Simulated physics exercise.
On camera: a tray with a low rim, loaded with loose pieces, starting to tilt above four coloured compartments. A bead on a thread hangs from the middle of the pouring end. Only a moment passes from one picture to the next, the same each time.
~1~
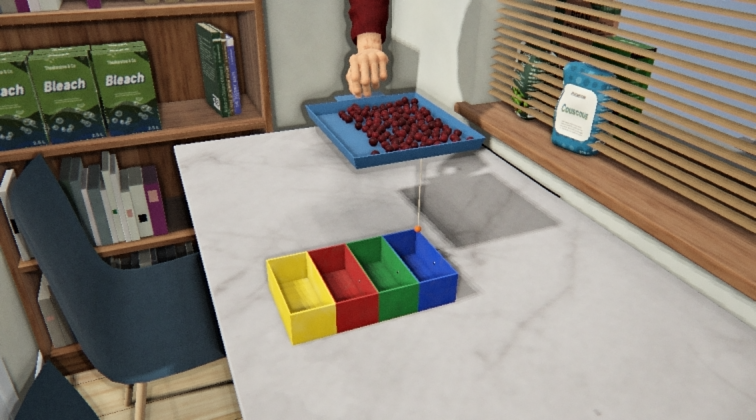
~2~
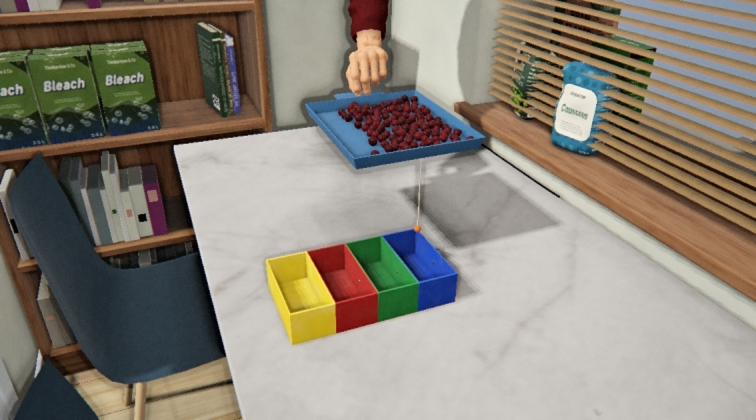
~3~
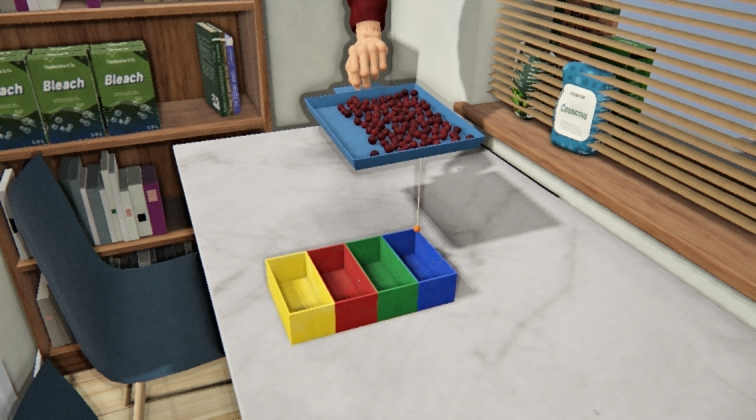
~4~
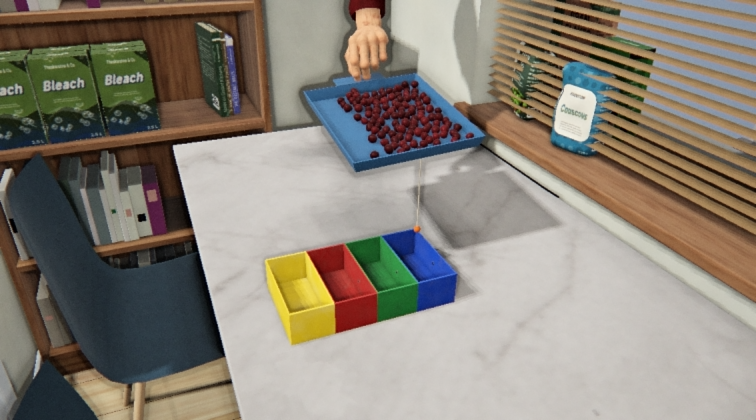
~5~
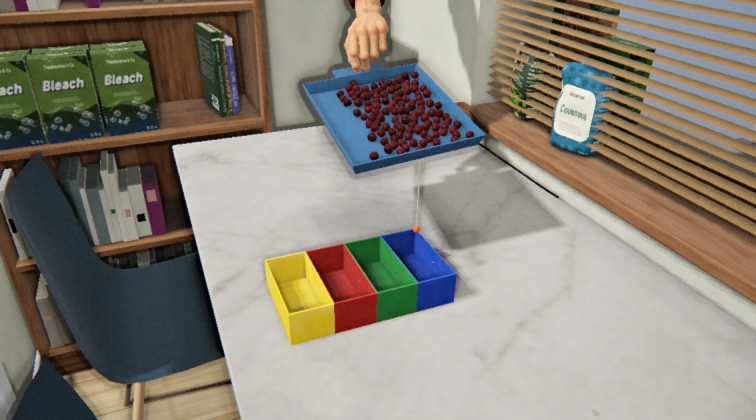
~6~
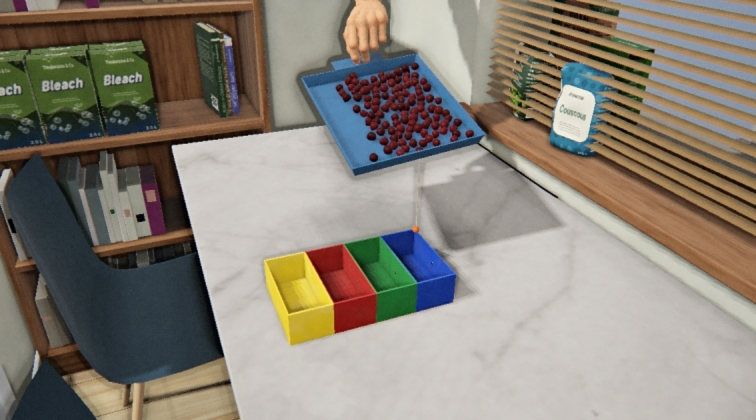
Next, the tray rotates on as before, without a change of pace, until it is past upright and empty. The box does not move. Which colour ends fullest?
It favours the green compartment.
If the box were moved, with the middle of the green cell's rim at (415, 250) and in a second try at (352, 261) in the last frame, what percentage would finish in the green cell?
The first gives 30 %, the second 30 %.
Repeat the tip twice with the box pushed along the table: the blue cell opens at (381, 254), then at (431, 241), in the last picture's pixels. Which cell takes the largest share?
One: Blue. Two: The red cell.
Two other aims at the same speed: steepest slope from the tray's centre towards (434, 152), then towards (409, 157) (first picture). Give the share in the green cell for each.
First some 0, then 30 per cent.
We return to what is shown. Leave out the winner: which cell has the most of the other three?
Next in line is the cell in blue.
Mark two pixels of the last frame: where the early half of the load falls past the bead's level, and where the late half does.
First near (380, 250), later near (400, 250).
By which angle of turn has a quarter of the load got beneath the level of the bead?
Near 110 degrees.
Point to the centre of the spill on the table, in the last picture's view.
Roughly at (466, 298).
Just after the last frame, tray tipped steeply; almost all on the tray; just a few in the red cell; just a few falling or outside the box.
A moment on, tray tipped right over; almost all on the tray; just a few in the red cell; just a few in the green cell; just a few in the blue cell.
Further on, tray tipped past a quarter turn; roughly half in the green cell; roughly a quarter in the blue cell; roughly a quarter in the red cell; about a tenth falling or outside the box.
When it is over, tray tipped past a quarter turn; roughly half in the green cell; roughly a quarter in the blue cell; roughly a quarter in the red cell; not one in the yellow cell; about a tenth outside the box.
